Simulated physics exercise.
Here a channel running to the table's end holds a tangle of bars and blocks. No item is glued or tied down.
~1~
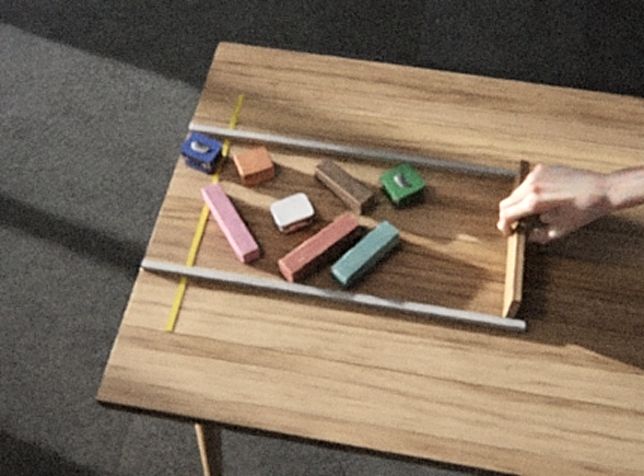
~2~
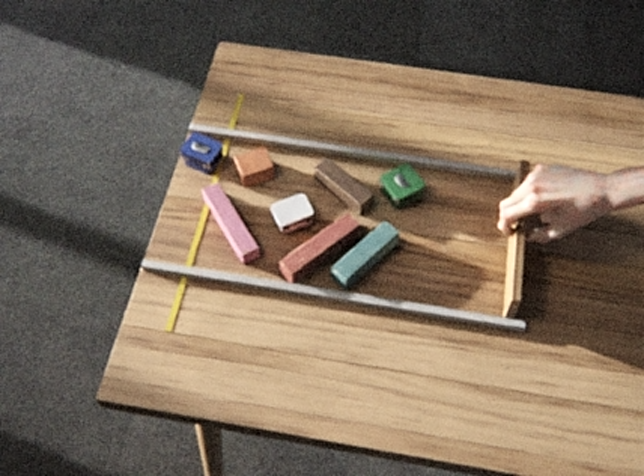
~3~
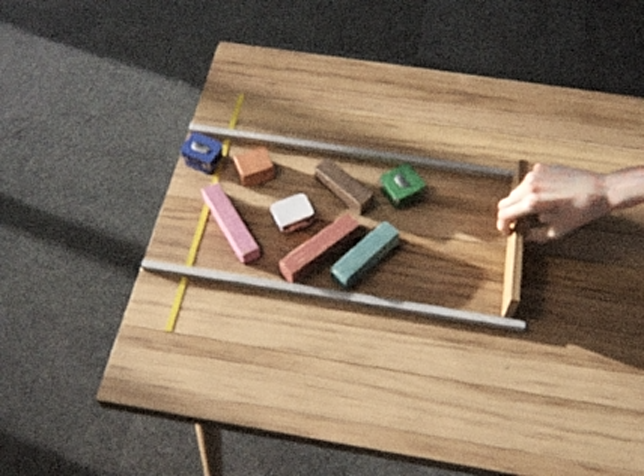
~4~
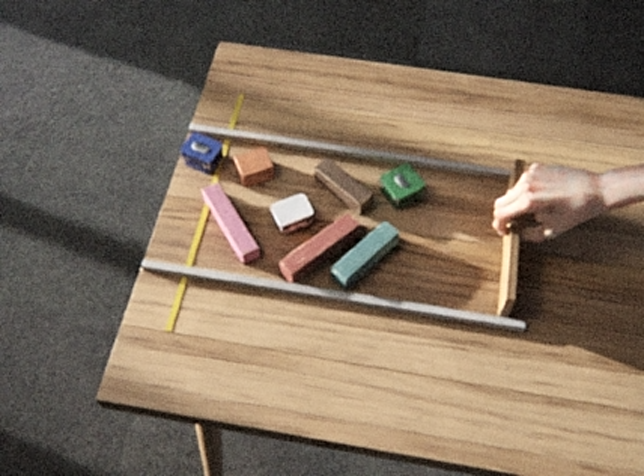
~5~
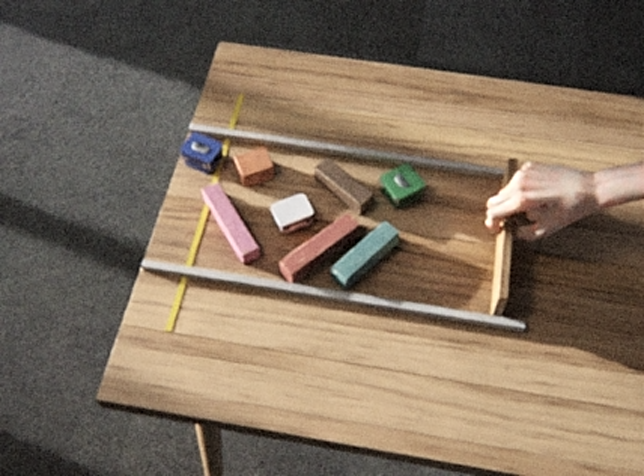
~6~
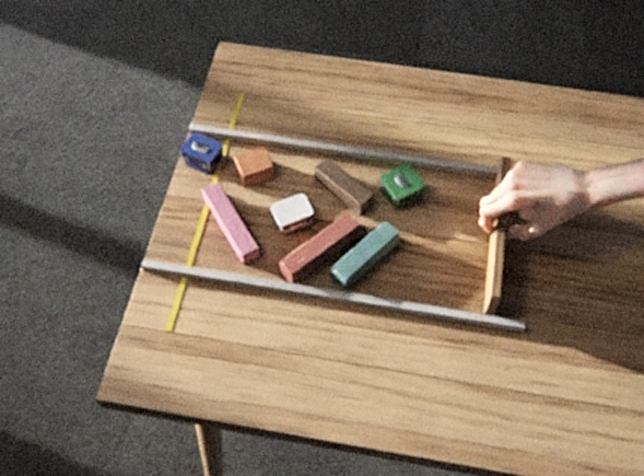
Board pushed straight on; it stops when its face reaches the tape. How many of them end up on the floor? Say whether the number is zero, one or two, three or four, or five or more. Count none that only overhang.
The push clears off a handful of three or four.
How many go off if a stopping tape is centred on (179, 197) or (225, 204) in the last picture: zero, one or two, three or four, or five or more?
First place: Five or over; second place: Three to four.
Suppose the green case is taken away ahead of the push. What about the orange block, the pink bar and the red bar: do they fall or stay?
Orange block: Is still there; pink bar: Is gone; red bar: Is still there.
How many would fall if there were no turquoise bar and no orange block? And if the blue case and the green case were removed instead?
Going first to second: 2 and 2.
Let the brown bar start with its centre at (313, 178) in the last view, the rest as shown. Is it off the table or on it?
In the end it hangs on.
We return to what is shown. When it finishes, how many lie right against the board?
Count: 3.
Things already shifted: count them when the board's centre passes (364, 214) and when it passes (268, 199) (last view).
One spot: 4. Other spot: 8.
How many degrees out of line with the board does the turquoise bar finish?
The angle is about 0 degrees.
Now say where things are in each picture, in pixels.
The first frame shows blue case (203, 154); pink bar (231, 222); orange block (255, 167); board (517, 237); tape (208, 202).
The second frame shows pink bar (231, 223); brown bar (343, 186).
The third frame shows orange block (255, 167); turquoise bar (366, 255).
The fourth frame shows blue case (203, 154); board (511, 236).
The fifth frame shows pink bar (231, 223); green case (402, 187).
The sixth frame shows blue case (203, 154); pink bar (231, 223); orange block (255, 167); board (498, 234); tape (208, 202).
Soon after, none off yet; blue case at rest near (203, 154); pink bar at rest near (231, 223); orange block at rest near (255, 167).
In the end, the number that fall off is three or four; gone, white case, orange block, pink bar and blue case.
